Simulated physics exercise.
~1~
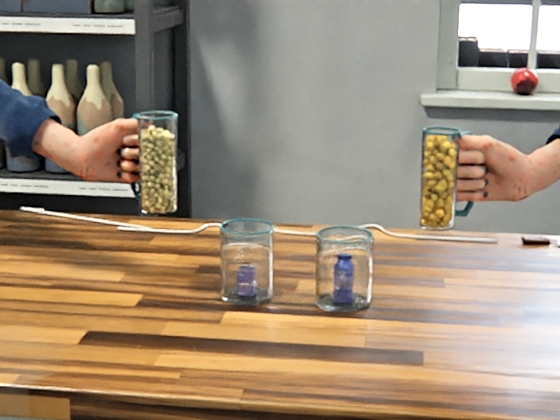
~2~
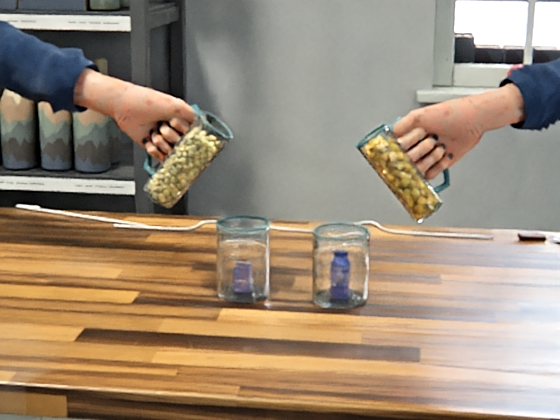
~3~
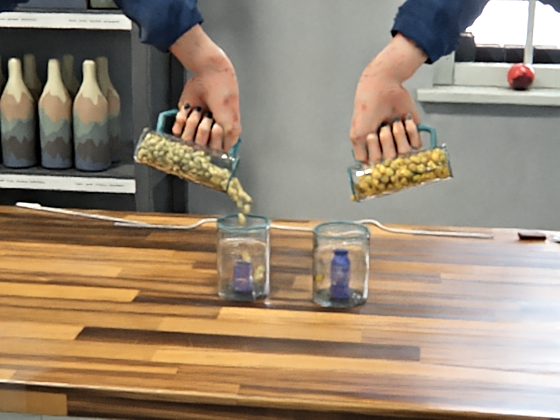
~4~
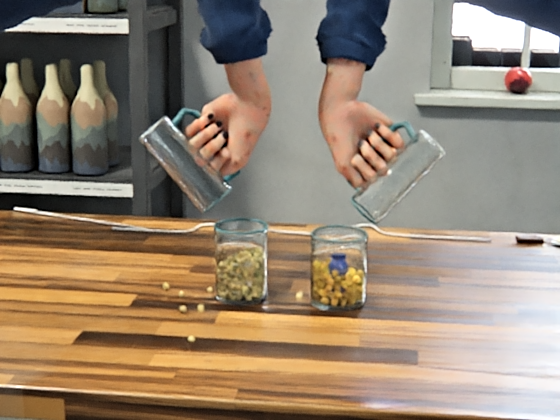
On a striped wooden counter in front of a gray wall and a shelf of bottles, two clear glass containers stand side by side, each holding a small blue object. Two hands hold glass mugs filled with small, dry, yellowish-green pieces above and to either side. The hands bring the mugs inward and tilt them, and pieces begin spilling from the left mug. Both mugs are then tipped over until they are empty. The left container ends up fuller, its object buried and some pieces scattered on the counter, while the right object still pokes out of its pile.
